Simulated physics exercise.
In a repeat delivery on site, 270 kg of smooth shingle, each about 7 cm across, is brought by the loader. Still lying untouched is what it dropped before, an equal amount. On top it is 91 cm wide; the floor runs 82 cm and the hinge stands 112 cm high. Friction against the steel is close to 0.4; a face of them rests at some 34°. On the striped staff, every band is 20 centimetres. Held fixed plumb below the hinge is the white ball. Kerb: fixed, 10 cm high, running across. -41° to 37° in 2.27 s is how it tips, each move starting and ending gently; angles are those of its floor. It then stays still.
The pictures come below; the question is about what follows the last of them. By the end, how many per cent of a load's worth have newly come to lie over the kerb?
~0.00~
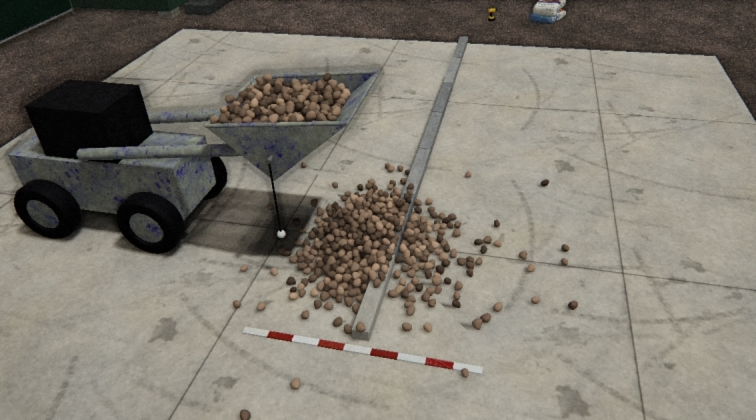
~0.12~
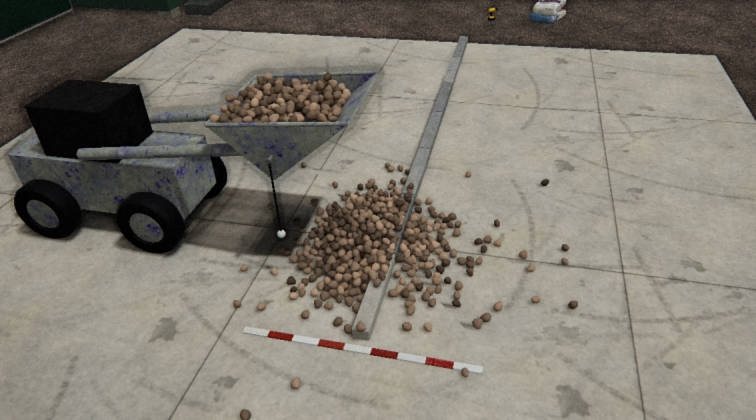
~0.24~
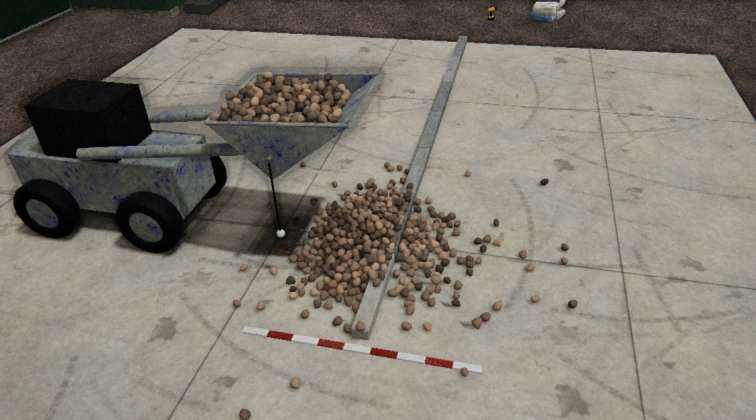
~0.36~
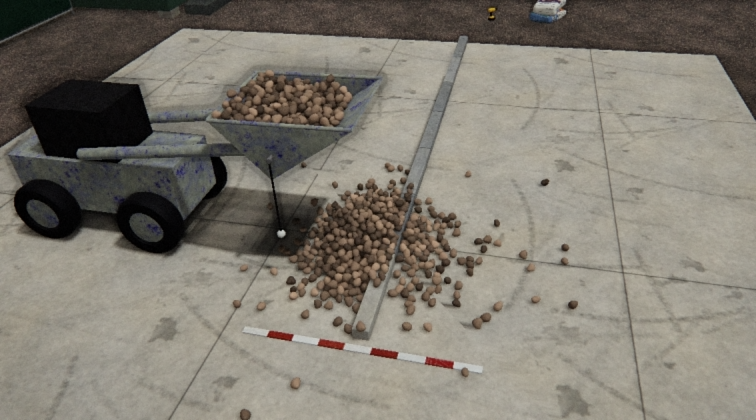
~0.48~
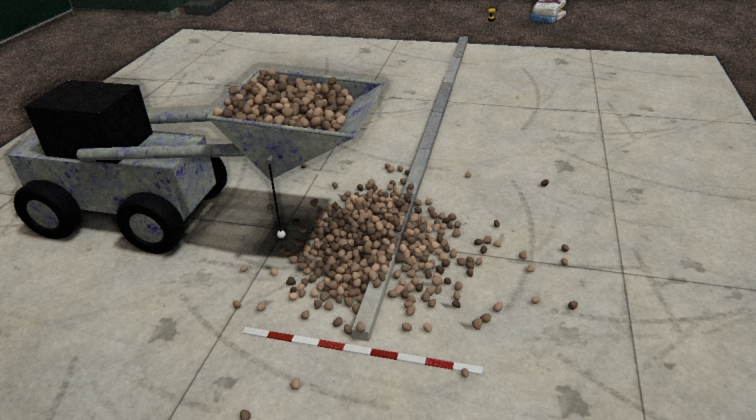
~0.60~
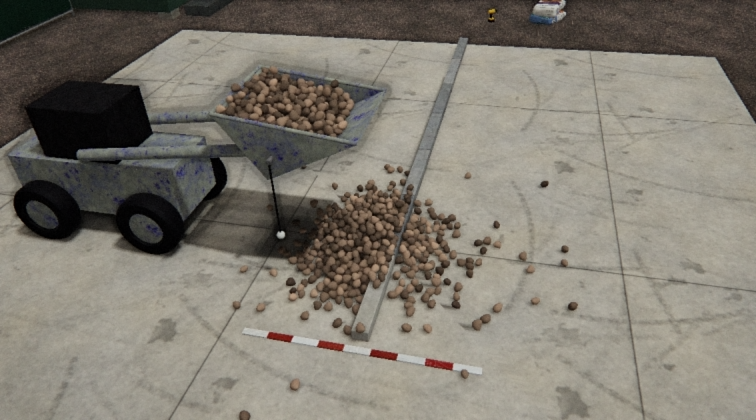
About 82 per cent have newly come to lie there.
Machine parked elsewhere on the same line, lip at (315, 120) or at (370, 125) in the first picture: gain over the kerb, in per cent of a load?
40 % and 100 %.
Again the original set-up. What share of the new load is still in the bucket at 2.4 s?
Still inside: Some 15 %.
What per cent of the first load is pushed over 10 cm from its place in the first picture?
Near 15 per cent, I reckon.
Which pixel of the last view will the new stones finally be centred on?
They come to rest centred about (425, 247).
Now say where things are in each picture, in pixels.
The first picture shows lip at (347, 123), floor tilted -41°, highest stones at (294, 90). The earlier load is highest near (377, 225), 23 cm above ground level, 80 % on this side of the kerb, 20 % over the kerb.
The second picture shows lip at (348, 124), floor tilted -40°, highest stones at (294, 90); the stones move at 0.0 m/s on average.
The third picture shows lip at (349, 126), floor tilted -39°, highest stones at (282, 89); the stones move at 0.1 m/s on average.
In the fourth picture, the bucket is at -36°, its lip at (351, 131); the top of the load is at (271, 86); the stones move at 0.1 m/s on average.
In the fifth picture, the bucket is at -32°, its lip at (354, 137); the top of the load is at (259, 85); the stones move at 0.1 m/s on average.
In the sixth picture, the bucket is at -28°, its lip at (357, 144); the top of the load is at (261, 83); the stones move at 0.1 m/s on average.
After 1.7 s the floor is at 25°; in per cent of one load, 93 in the bucket, 87 on this side of the kerb, 20 over the kerb; the foremost stones are at (542, 264).
After 2.4 s the floor is at 37°; in per cent of one load, 13 in the bucket, 117 on this side of the kerb, 70 over the kerb; the foremost stones are at (542, 264).
After 2.7 s the floor is at 37°; in per cent of one load, 0 in the bucket, 104 on this side of the kerb, 96 over the kerb; the foremost stones are at (550, 263).
After 5.2 s the floor is at 37°; in per cent of one load, 0 in the bucket, 98 on this side of the kerb, 102 over the kerb; the foremost stones are at (556, 250). Net gain over the kerb, 82.
